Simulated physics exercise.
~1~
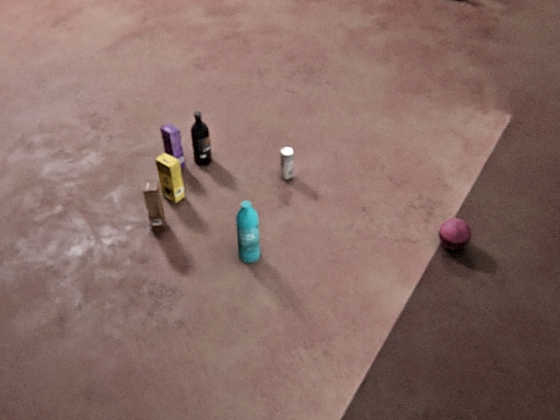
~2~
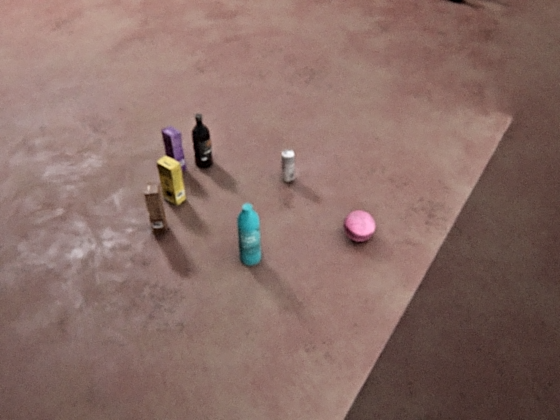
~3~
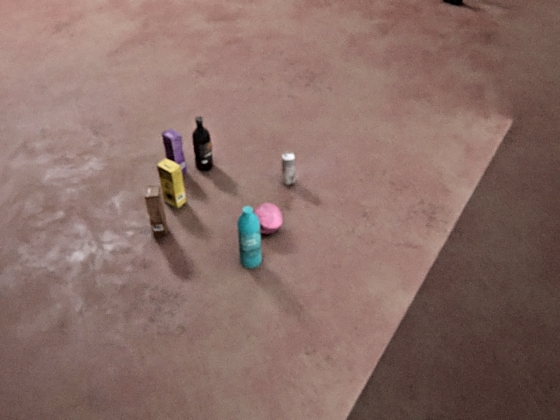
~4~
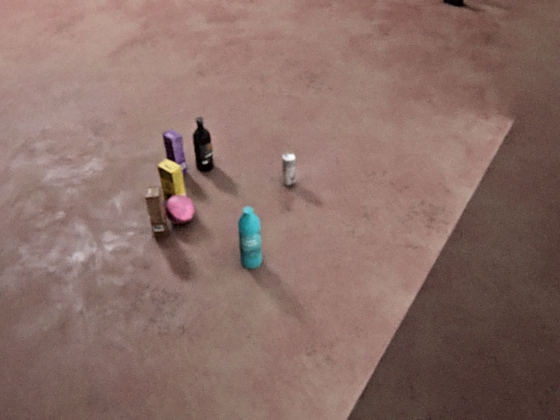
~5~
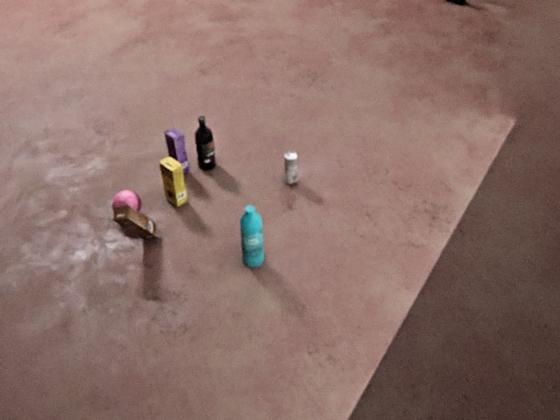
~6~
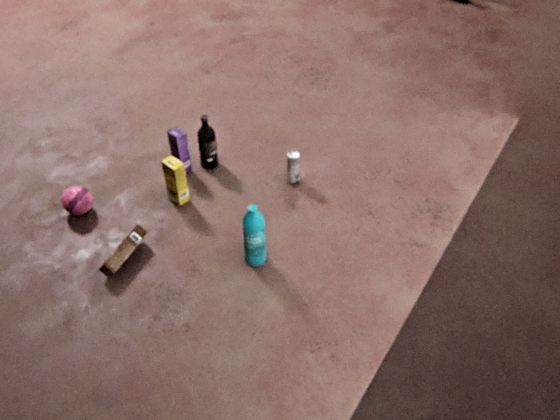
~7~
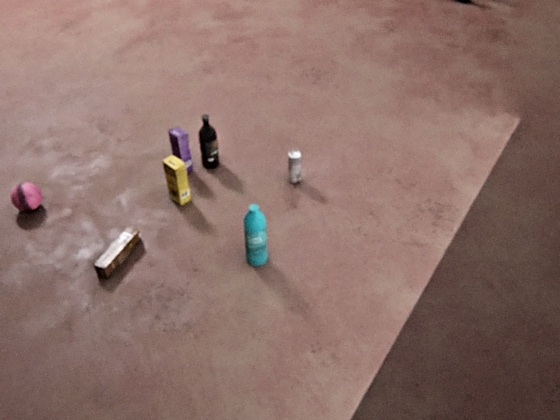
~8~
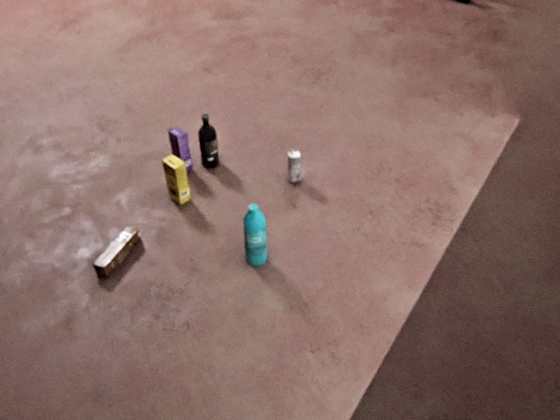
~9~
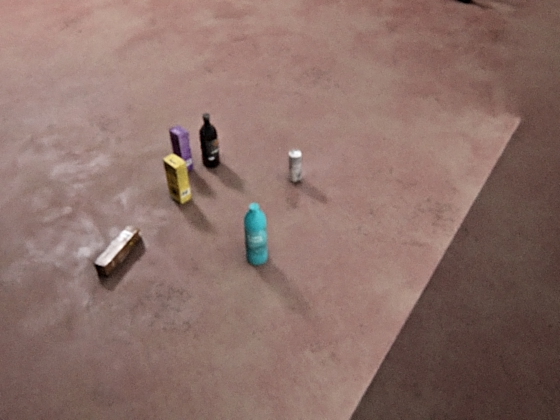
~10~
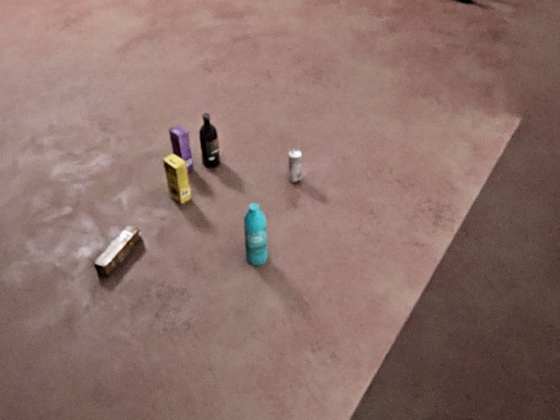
In this clip, a pink ball rolls left across a reddish floor, passing behind a turquoise bottle and knocking over a brown carton before leaving view at the left. The carton ends on its side, while the bottles, white can, and yellow and purple cartons remain standing.
